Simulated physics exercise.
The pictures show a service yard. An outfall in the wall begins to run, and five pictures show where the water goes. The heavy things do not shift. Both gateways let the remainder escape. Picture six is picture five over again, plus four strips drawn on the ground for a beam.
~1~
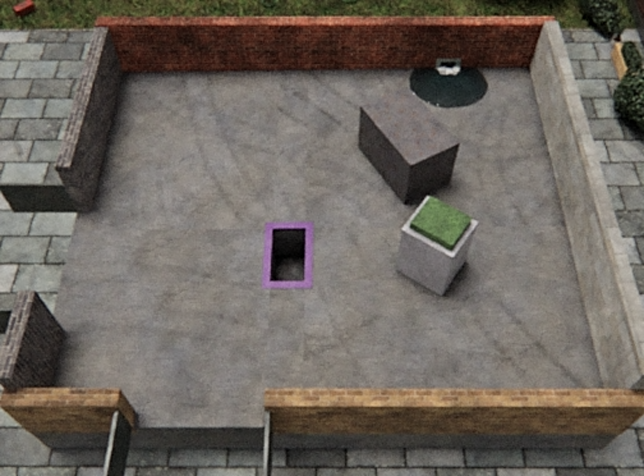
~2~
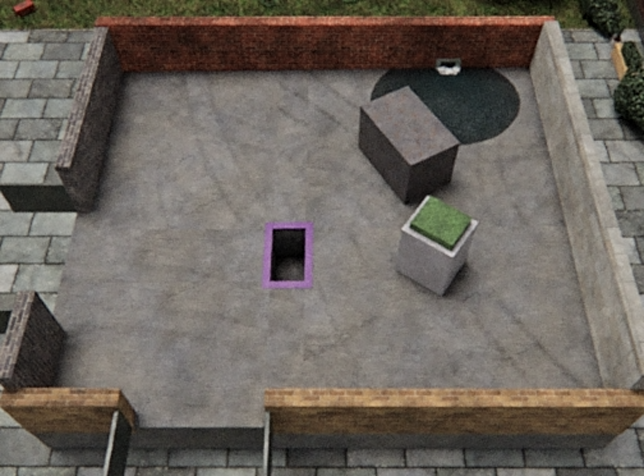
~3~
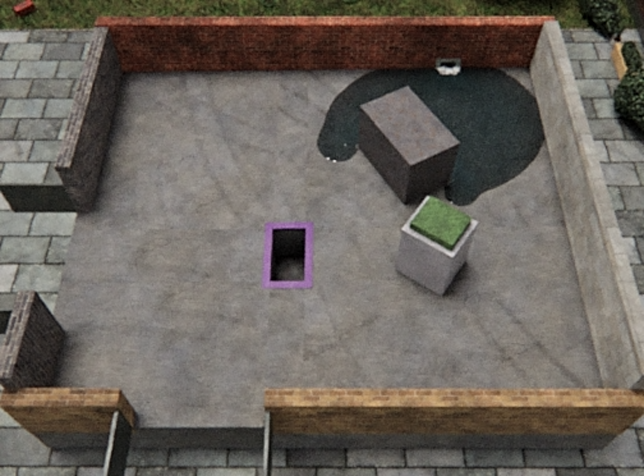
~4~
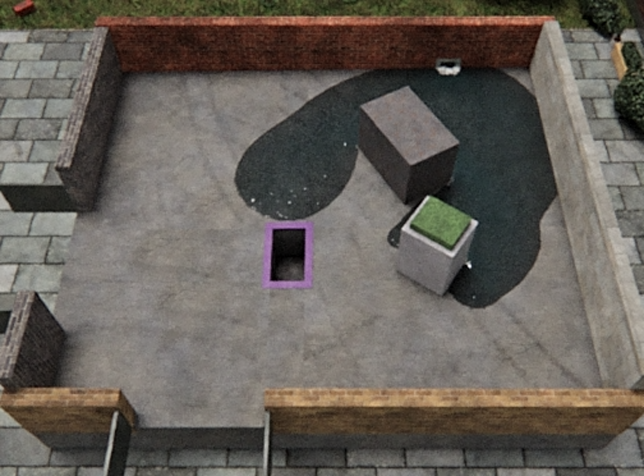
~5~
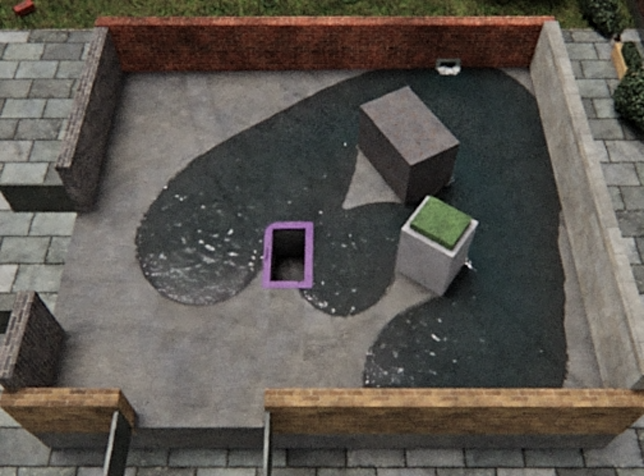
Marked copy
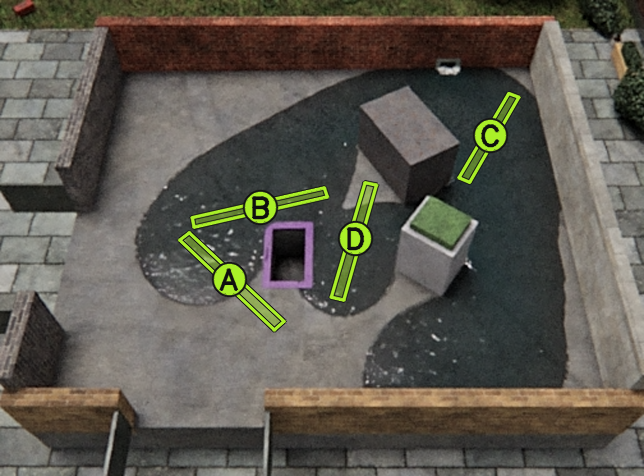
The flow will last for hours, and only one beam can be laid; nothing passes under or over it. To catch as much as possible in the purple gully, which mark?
Position A does it best.
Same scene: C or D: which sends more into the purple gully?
Position C.
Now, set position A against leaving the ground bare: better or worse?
Position A is better.
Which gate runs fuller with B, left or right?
The right one.
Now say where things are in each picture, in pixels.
The first picture shows outfall at (448, 64); purple gully at (288, 254); open gate at (202, 411); open gate at (78, 267); 2 % of the ground under water, visible out to (437, 102); purple gully still dry.
In the second picture, 8 % of the ground under water, visible out to (485, 138); purple gully still dry.
In the third picture, 16 % of the ground under water, visible out to (456, 198); purple gully still dry.
In the fourth picture, 28 % of the ground under water, visible out to (481, 298); purple gully still dry.
In the fifth picture, 50 % of the ground under water, visible out to (143, 261); purple gully taking water.
In lime, A from (184, 236) to (279, 325); B from (193, 222) to (325, 192); C from (464, 180) to (513, 95); D from (337, 298) to (370, 183).
With A, about 20 % of the stream goes into the purple gully, about 79 % out by the gates.
With B, about 9 % of the stream goes into the purple gully, about 91 % out by the gates.
With C, about 11 % of the stream goes into the purple gully, about 89 % out by the gates.
With D, about 7 % of the stream goes into the purple gully, about 93 % out by the gates.
